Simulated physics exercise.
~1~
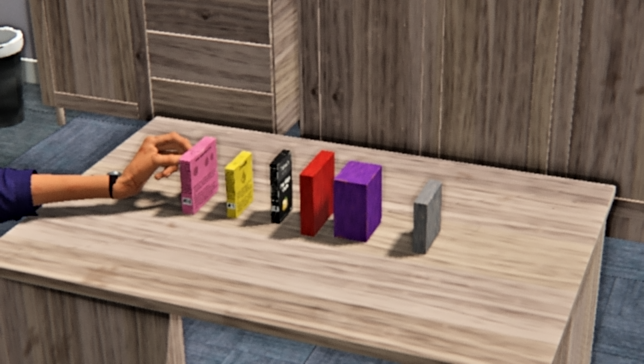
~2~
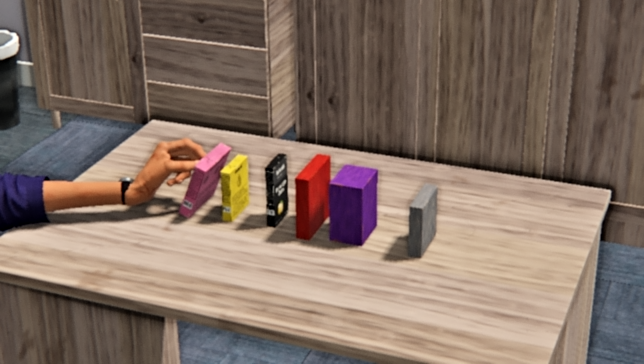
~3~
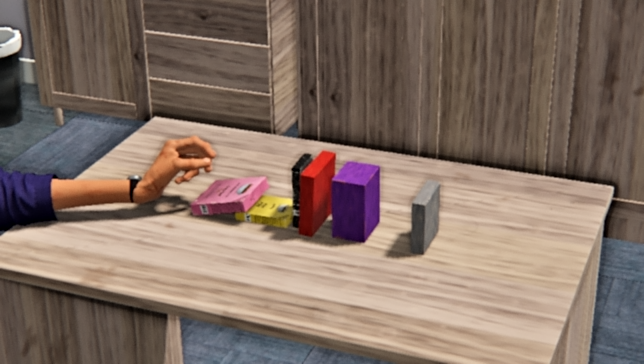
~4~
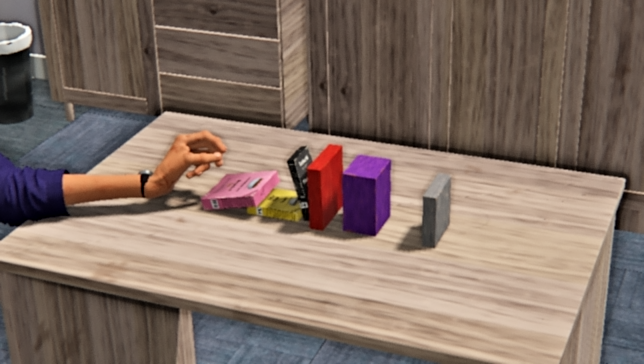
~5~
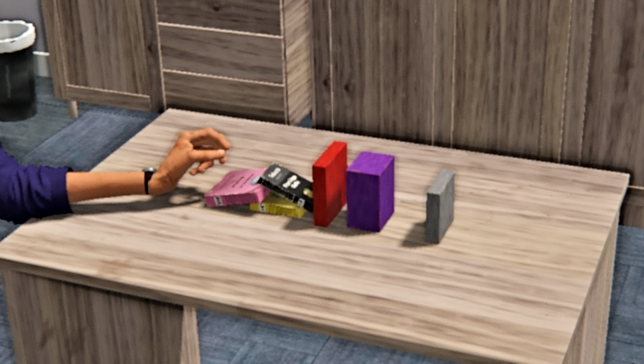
On a pale wooden table in front of wooden cabinets, seen from above at a slight angle, a row of upright items runs from left to right, with pink, yellow and black packets, then red, purple and grey blocks. A hand reaching in from the left tips the pink packet to the right. It falls against the yellow packet, and both go down, while the black packet shifts up beside the red block. The black packet then leans back to the left and drops onto the fallen pair. The three packets end lying in a heap, with the three blocks still standing.
